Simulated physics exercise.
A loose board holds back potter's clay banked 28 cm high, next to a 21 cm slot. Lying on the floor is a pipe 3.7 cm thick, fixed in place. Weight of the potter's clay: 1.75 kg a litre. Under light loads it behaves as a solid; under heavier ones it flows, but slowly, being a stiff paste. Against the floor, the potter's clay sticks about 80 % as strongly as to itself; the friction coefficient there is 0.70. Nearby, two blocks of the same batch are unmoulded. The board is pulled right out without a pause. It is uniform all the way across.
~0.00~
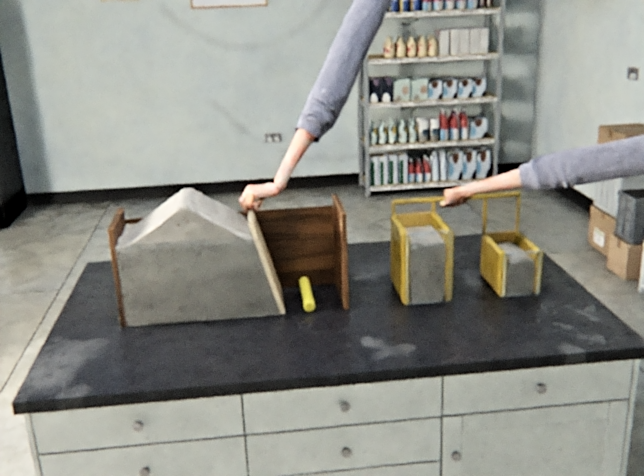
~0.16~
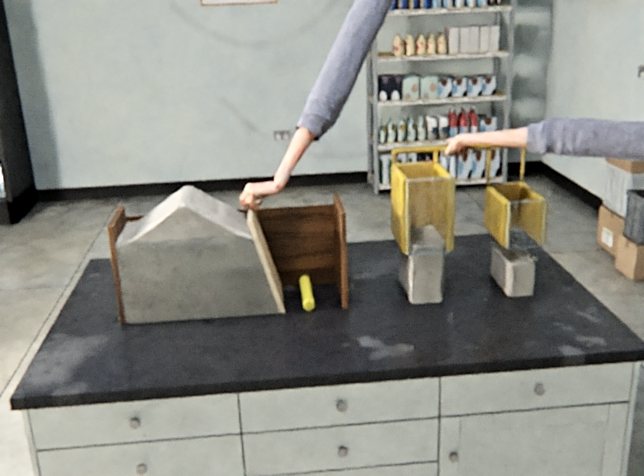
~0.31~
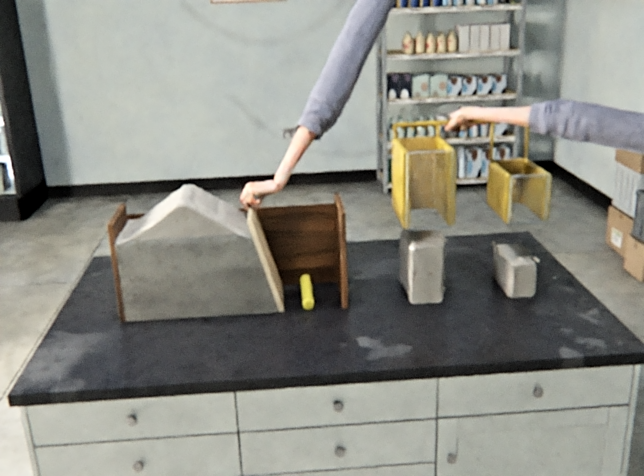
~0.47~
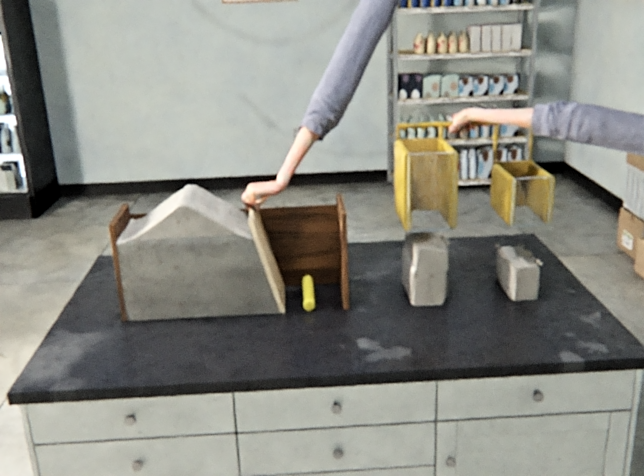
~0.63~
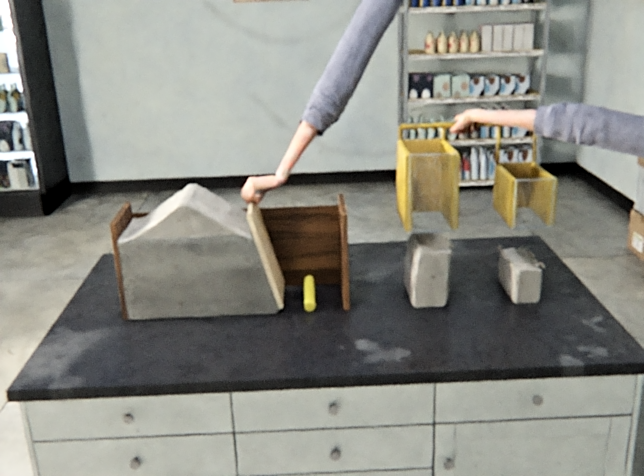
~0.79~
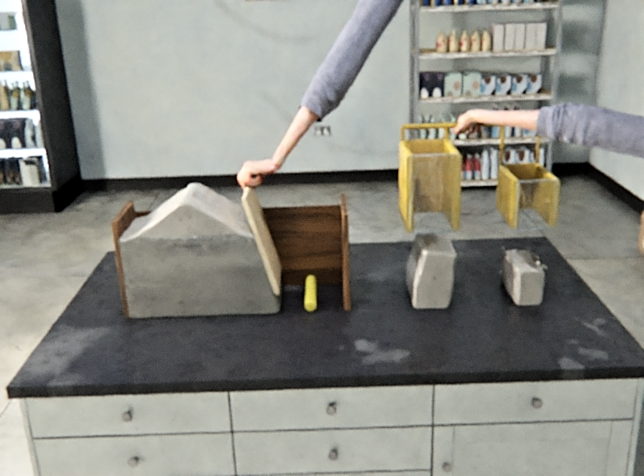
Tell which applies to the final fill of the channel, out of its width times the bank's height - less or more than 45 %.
What applies is less.
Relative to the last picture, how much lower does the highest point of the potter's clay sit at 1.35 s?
Roughly 0.0 cm.
By 1.04 s, the face still stands, with nothing on top of the pipe; the channel is 0 % full.
By 1.35 s, the face still stands, with nothing on top of the pipe; the channel is 0 % full.
By 1.65 s, the face still stands, with nothing on top of the pipe; the channel is 0 % full.
By 1.95 s, the fallen stuff reaches 19 % of the way across, with nothing on top of the pipe; the channel is 6 % full.
By 2.36 s, at the end, the fallen stuff reaches 32 % of the way across, with nothing on top of the pipe; the channel is 11 % full.
